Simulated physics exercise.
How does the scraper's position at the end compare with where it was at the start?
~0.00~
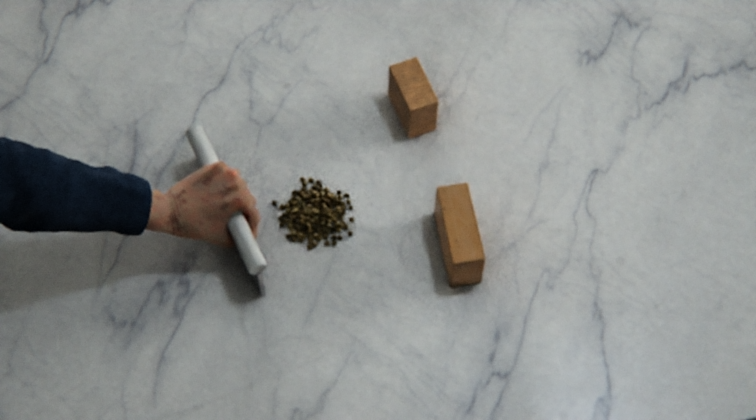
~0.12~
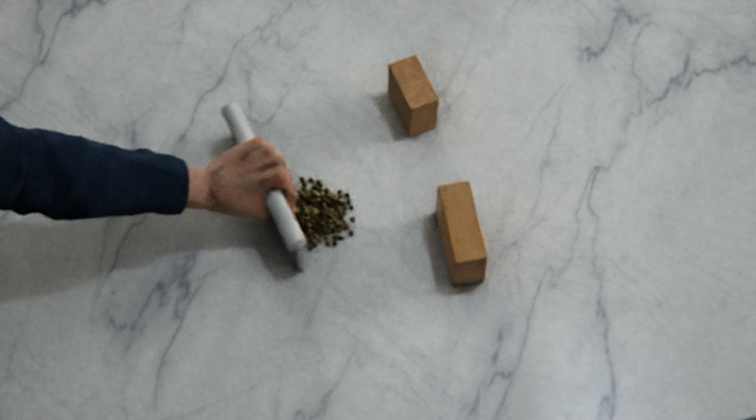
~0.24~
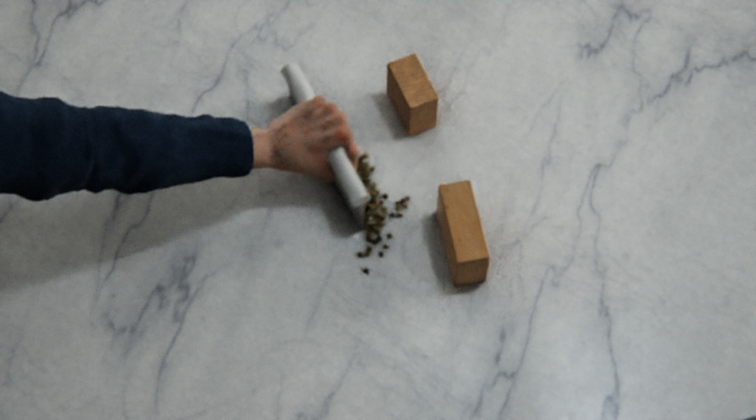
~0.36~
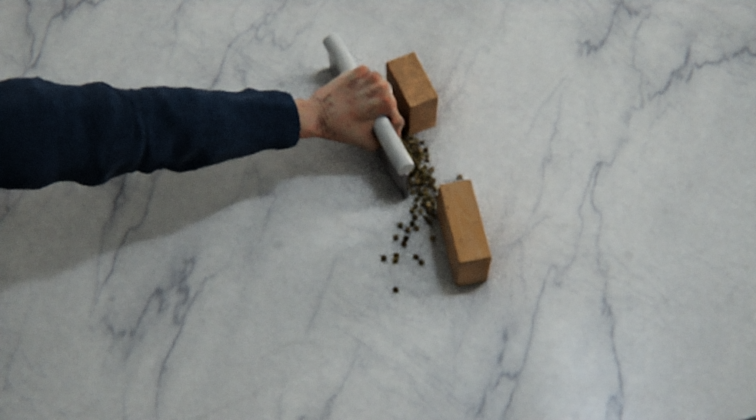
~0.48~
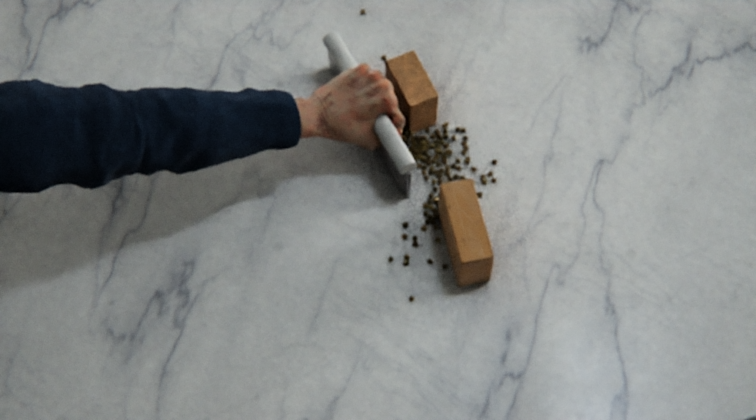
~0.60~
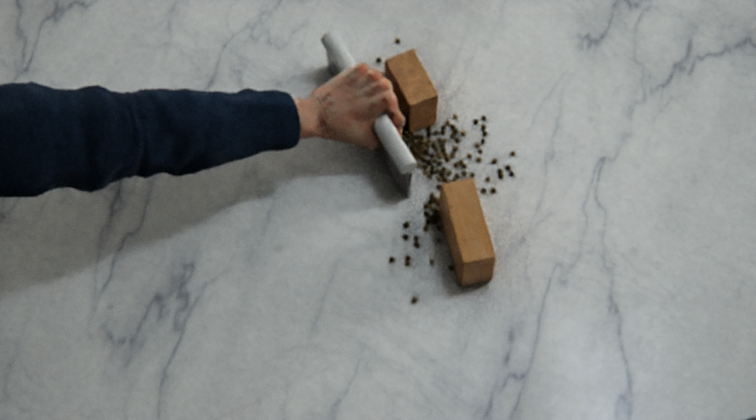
It starts at the left, beside the heaped pieces and well away from the blocks. By the end it is farther right and higher up, resting close to the upper block and the gap.
